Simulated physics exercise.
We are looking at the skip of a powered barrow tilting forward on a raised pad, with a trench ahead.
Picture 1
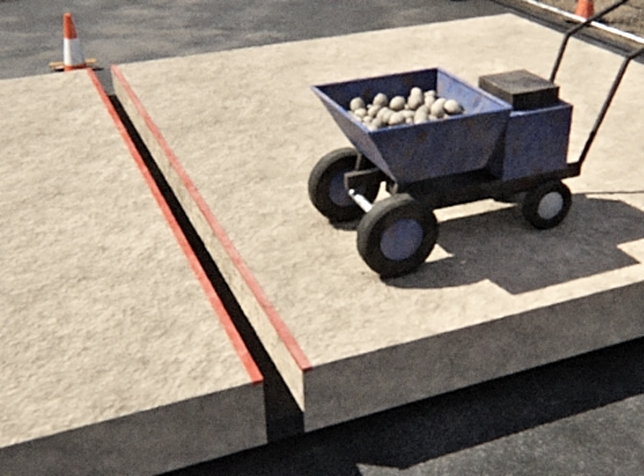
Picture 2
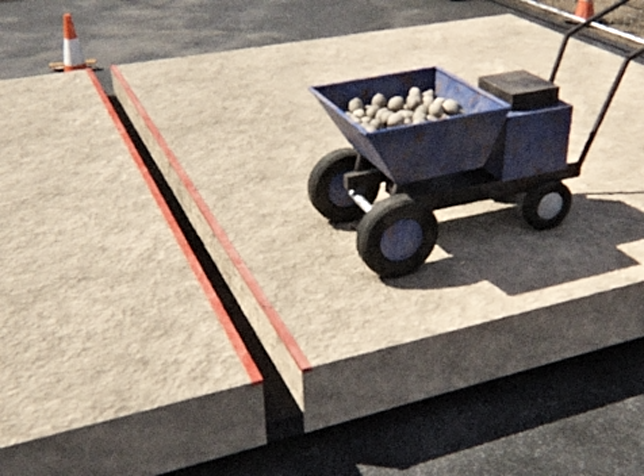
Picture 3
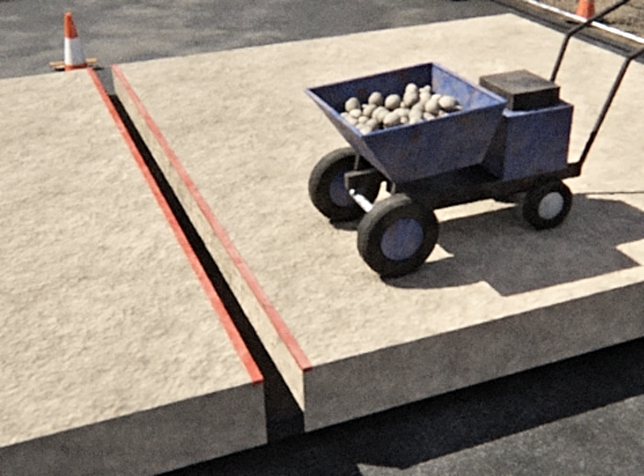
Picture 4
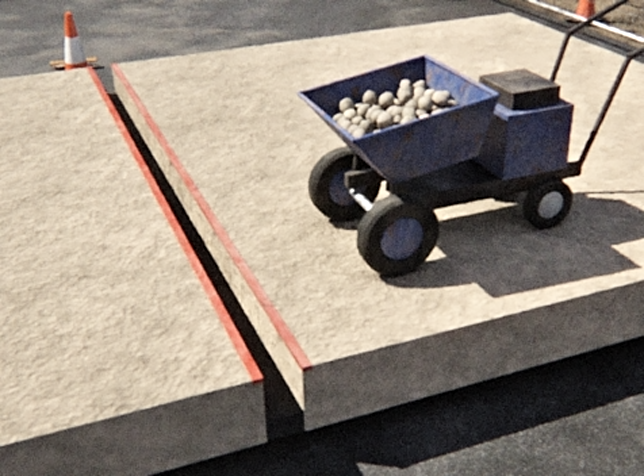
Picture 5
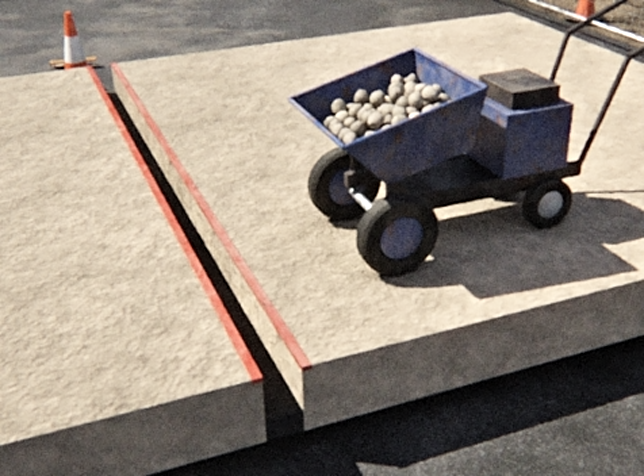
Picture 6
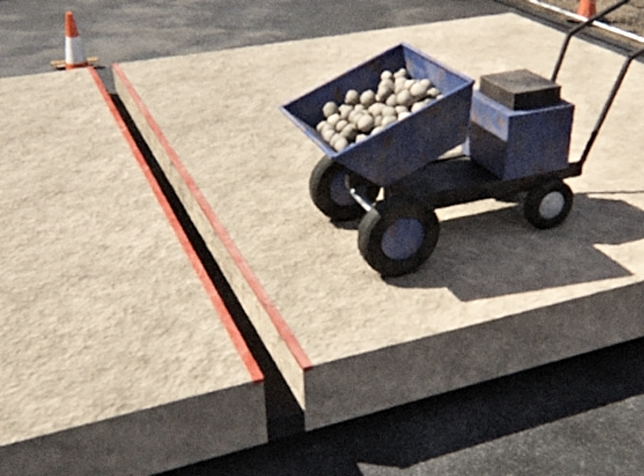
The blue skip of a small black-wheeled barrow, heaped with round grey stones, tilts gradually forward to the left, its rear edge rising while the wheels stay put. The barrow stands at the right on a pale raised pad, seen from above at an angle by a still camera. To its left a narrow, dark, red-edged trench crosses the pad, with an orange-and-white cone near its far end.
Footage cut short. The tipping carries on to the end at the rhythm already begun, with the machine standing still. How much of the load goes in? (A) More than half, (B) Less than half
More than half (A).
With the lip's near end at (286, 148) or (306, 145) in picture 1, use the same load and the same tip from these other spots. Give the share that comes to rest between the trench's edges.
From the first spot you get 0 percent, and from the second 10 percent.
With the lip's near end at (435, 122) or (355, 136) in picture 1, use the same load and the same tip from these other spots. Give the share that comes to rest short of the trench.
The first position yields around 80 per cent; the second yields around 10 per cent.
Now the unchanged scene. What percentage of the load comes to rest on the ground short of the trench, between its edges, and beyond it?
Roughly, short 15 per cent, between 70 per cent and beyond 10 per cent.
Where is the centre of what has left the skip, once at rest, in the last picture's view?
The centre comes to rest near (228, 283).
Soon, skip tipped steeply; all in the skip.
A while on, skip tipped steeply; nearly all in the skip; a stray few short of the trench; a small part in or heaped over the trench; a stray few falling.
Towards the end, skip tipped right over; about a third in the skip; a small part short of the trench; about half in or heaped over the trench; a small part beyond it.
Finally, skip tipped right over; about a quarter short of the trench; about two thirds in or heaped over the trench; a small part beyond it.
